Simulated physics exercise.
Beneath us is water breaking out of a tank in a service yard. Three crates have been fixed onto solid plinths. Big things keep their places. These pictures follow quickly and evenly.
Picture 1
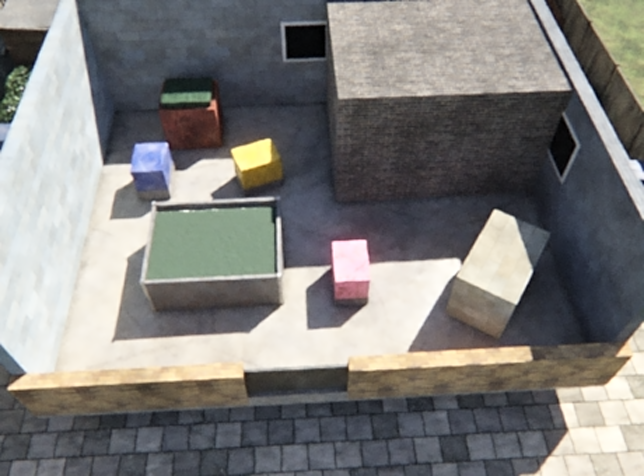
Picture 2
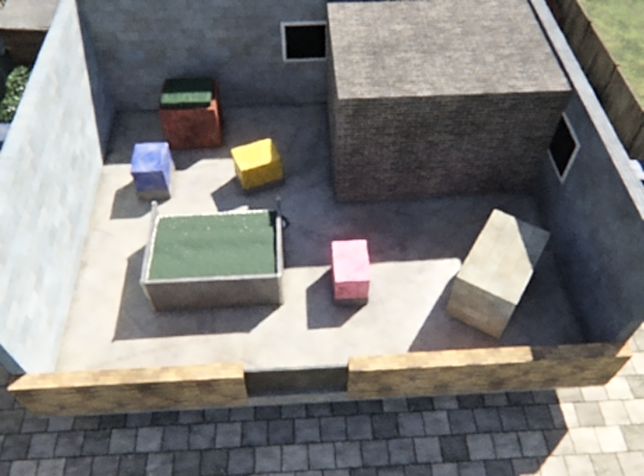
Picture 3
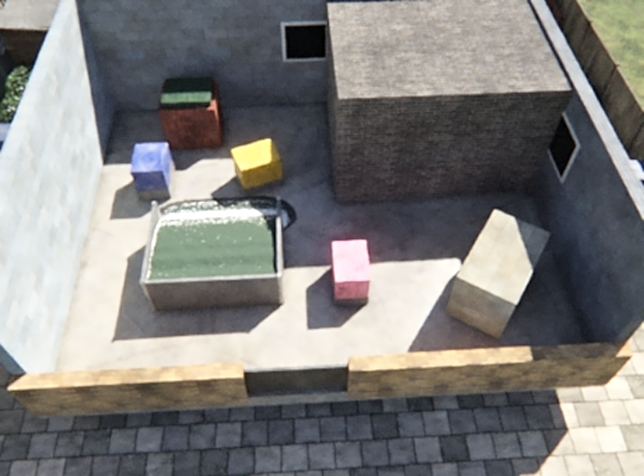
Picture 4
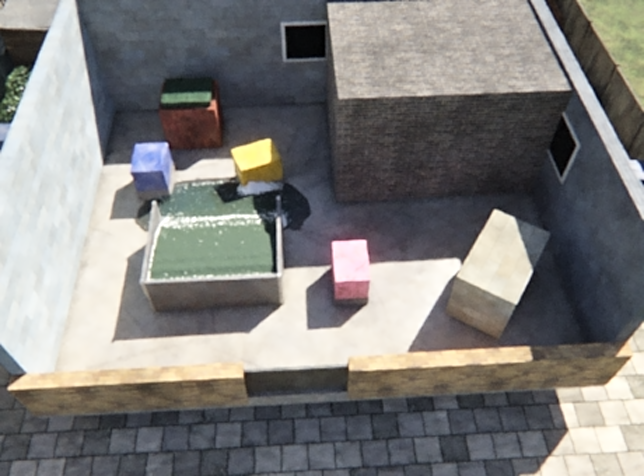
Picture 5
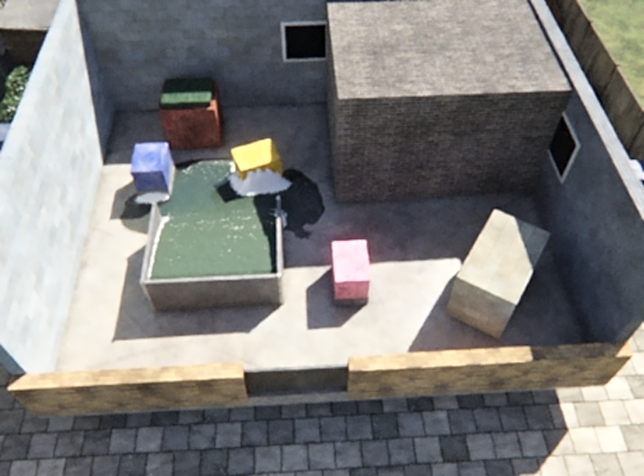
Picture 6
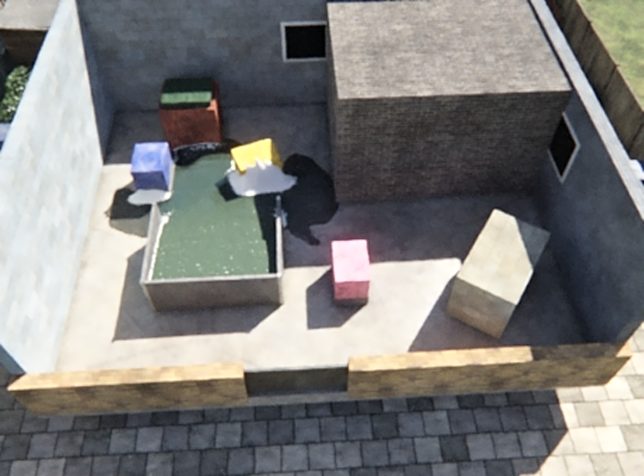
Dark green water sits still in a grey, open-topped tank at left of centre in a walled yard, seen from high above by an unmoving camera. Around it stand a blue block, a yellow block and a red-brown one behind, with a pink block, a pale tilted block and a large grey brick structure to the right. The water breaks out over the far side, foaming white, and spreads back between and around the blue and yellow blocks towards the red-brown one.
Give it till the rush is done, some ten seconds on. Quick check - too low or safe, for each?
Pink crate safe; yellow crate too low; blue crate too low.
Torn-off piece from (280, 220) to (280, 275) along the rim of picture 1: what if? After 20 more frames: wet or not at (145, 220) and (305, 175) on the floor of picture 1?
In the order asked: Left untouched and swamped.
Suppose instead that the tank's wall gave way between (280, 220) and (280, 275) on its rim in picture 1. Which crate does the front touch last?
Answer: The crate marked blue.
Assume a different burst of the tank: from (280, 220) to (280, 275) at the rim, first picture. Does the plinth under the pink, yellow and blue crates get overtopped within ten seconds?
The pink crate is flooded, the yellow crate is untouched and the blue crate is untouched.
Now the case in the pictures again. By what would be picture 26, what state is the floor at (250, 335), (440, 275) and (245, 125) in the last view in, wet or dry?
Going through them in order, I'd say clear, drenched and drenched.
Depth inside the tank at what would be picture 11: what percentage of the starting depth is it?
40 percent or thereabouts.
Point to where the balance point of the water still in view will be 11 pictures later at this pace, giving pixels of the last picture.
I'd mark it close to (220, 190).
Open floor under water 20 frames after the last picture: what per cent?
About 60 per cent.
A moment on, water covers 30 % of the floor; the pink crate not reached, the yellow crate water round its plinth, the blue crate water round its plinth.
Next, water covers 45 % of the floor; the pink crate water round its plinth, the yellow crate water round its plinth, the blue crate water round its plinth.
Then, water covers 60 % of the floor; the pink crate water round its plinth, the yellow crate water round its plinth, the blue crate water round its plinth.
Later, water covers 80 % of the floor; the pink crate water round its plinth, the yellow crate water round its plinth, the blue crate water round its plinth.
In the end, water covers 95 % of the floor; the pink crate stayed above the water, the yellow crate was topped, the blue crate was topped.
